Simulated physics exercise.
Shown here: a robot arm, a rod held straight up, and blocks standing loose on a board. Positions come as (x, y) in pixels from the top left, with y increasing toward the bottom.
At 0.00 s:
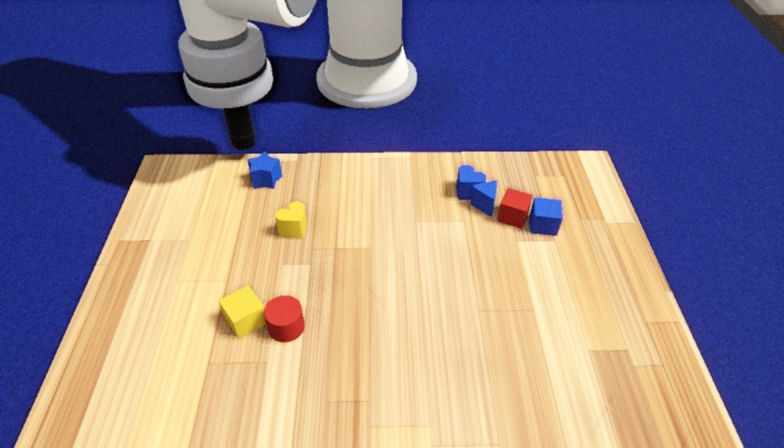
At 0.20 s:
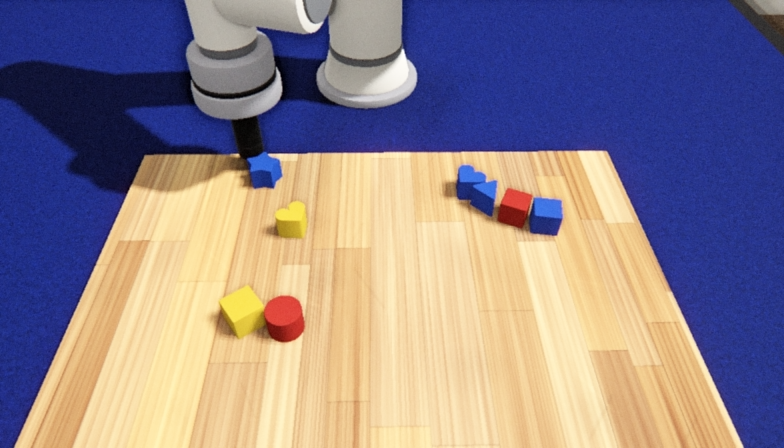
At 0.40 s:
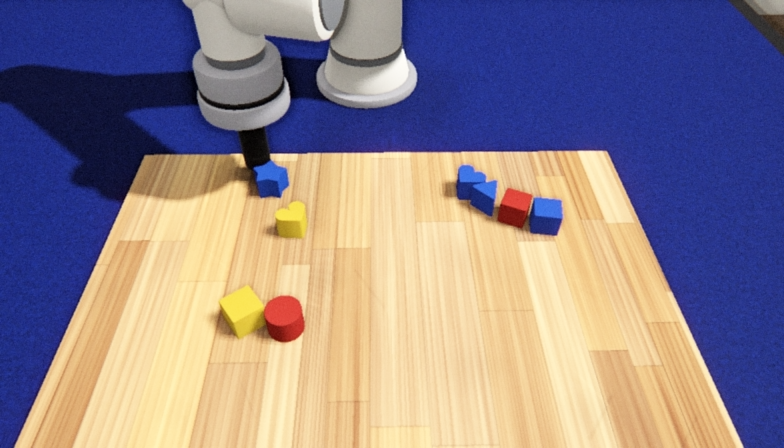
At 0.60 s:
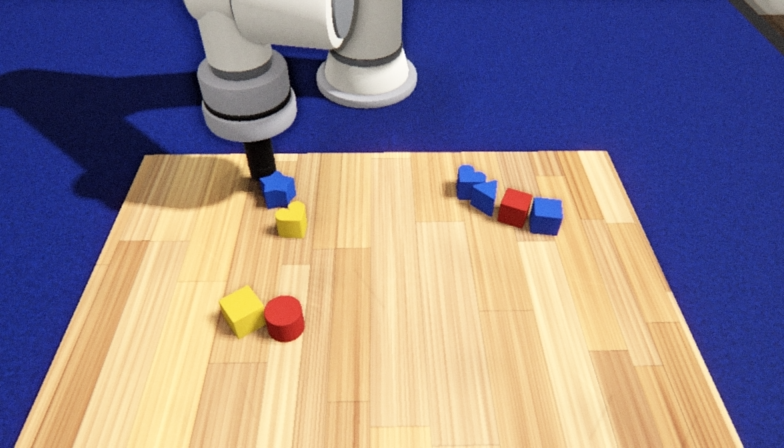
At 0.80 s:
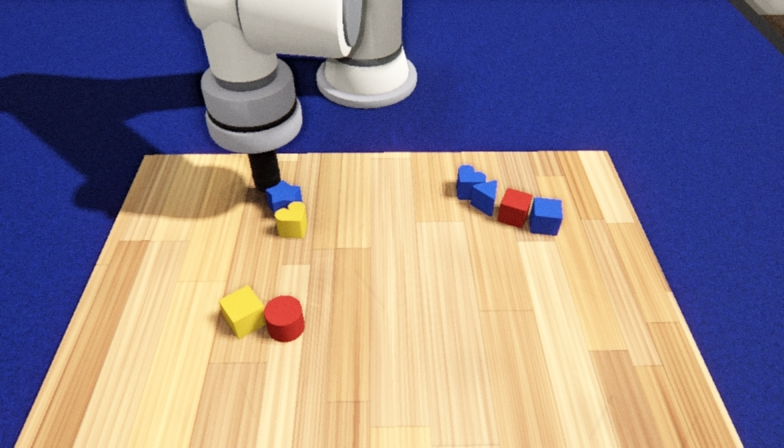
A robot arm lowered its black rod behind the blue star block and nudged it a short way down and slightly right across the wooden board, right up beside the yellow heart.
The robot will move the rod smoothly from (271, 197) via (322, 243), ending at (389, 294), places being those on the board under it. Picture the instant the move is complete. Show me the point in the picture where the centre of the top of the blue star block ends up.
If I read the scene right, the answer is (411, 294).
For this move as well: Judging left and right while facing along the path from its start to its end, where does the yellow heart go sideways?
Right.
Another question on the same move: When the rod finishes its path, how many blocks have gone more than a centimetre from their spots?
The push will move two blocks.
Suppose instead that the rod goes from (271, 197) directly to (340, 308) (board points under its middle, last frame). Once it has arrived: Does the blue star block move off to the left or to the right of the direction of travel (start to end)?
Left.
What follows on the original path. One third of the way, rod at (303, 216); blue star block at (321, 223); yellow heart at (323, 243), turned 25° clockwise.
Two thirds of the way, rod at (342, 248); blue star block at (362, 257); yellow heart at (355, 278), turned 35° clockwise.
At the end, rod at (389, 282); blue star block at (411, 294); yellow heart at (372, 300), turned 120° clockwise.
